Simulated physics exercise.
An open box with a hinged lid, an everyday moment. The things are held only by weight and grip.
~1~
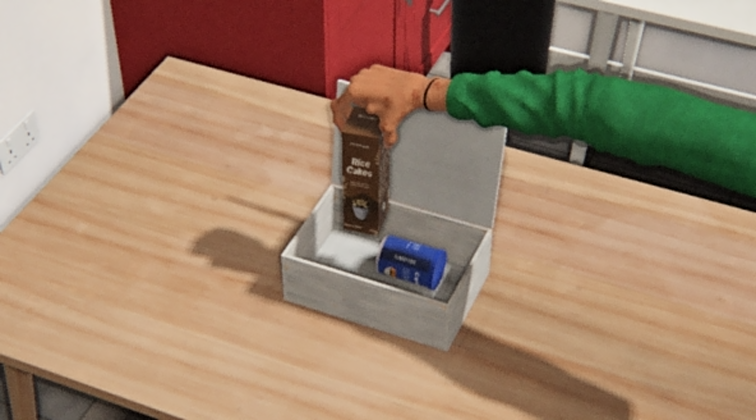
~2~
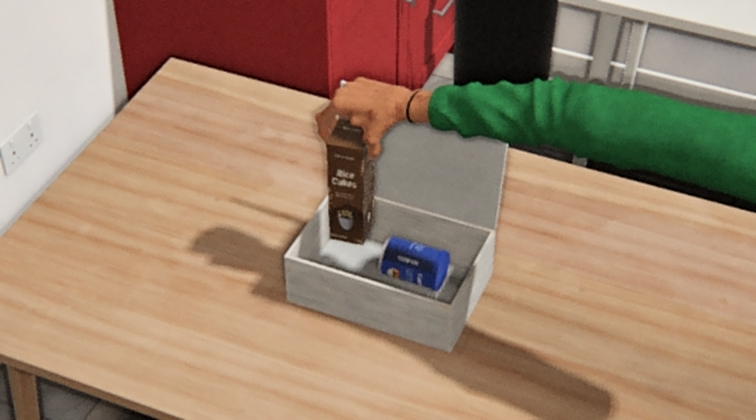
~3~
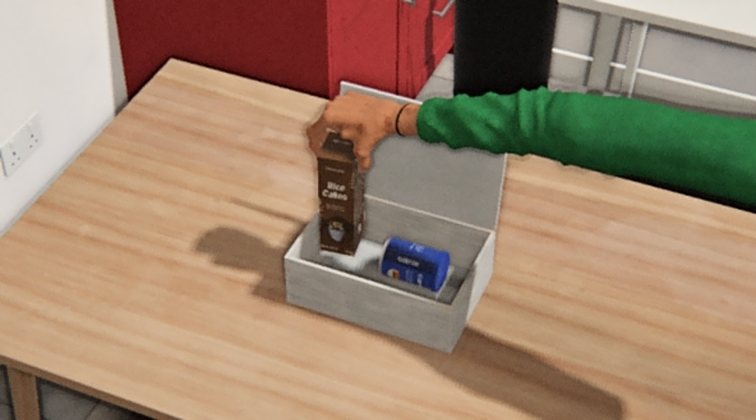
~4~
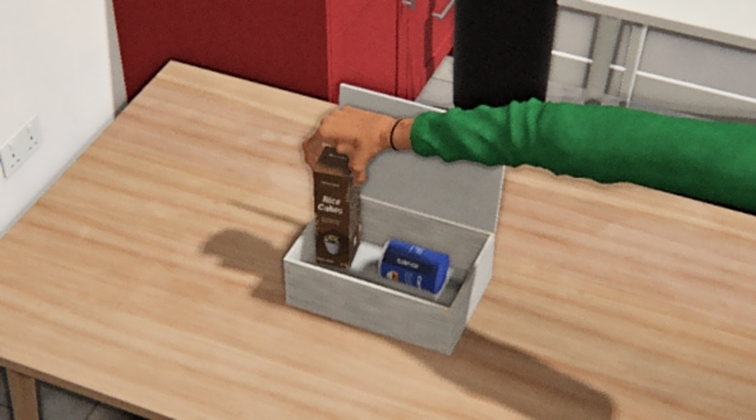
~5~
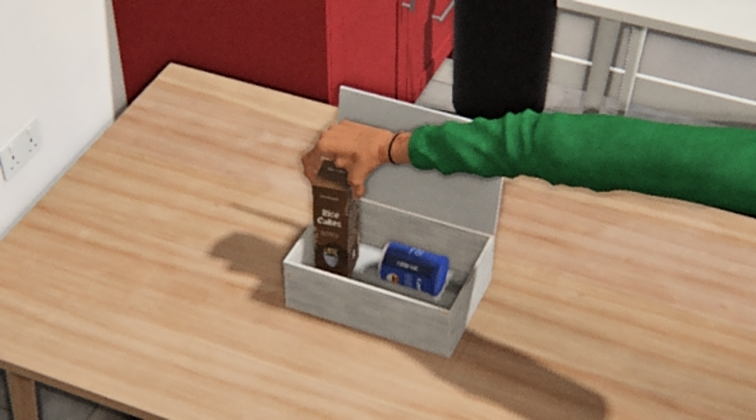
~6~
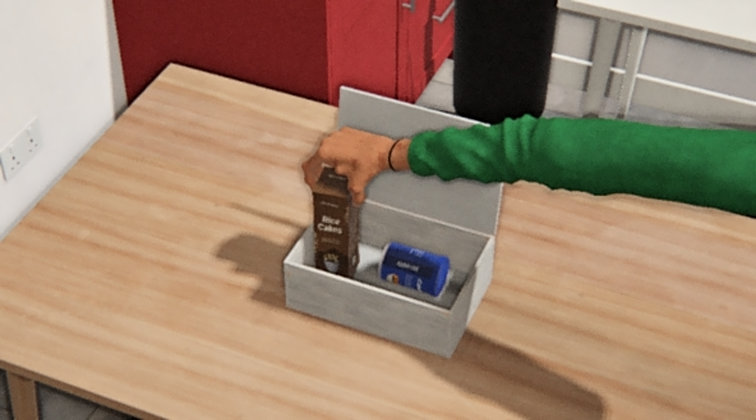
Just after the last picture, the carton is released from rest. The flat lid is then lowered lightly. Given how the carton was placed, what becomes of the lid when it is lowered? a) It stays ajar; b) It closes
Option a: It stays ajar.
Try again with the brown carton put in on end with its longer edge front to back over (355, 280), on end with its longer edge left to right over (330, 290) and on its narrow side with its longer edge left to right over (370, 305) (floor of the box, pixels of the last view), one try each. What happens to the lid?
First try: It will not close; second try: It will not close; third try: It shuts flat.
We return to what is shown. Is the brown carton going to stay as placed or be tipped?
Once everything settles, the brown carton keeps its original angle.
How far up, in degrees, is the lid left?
Roughly 65°.
Then, 1.00 s past the last view, lid starting down.
Then, 1.30 s past the last view, lid 80° above the rim.
Then, 1.50 s past the last view, lid 66° above the rim.
Finally, lid 63° above the rim; both still in place. Final places as the last picture's camera would see them, brown carton near (337, 228).
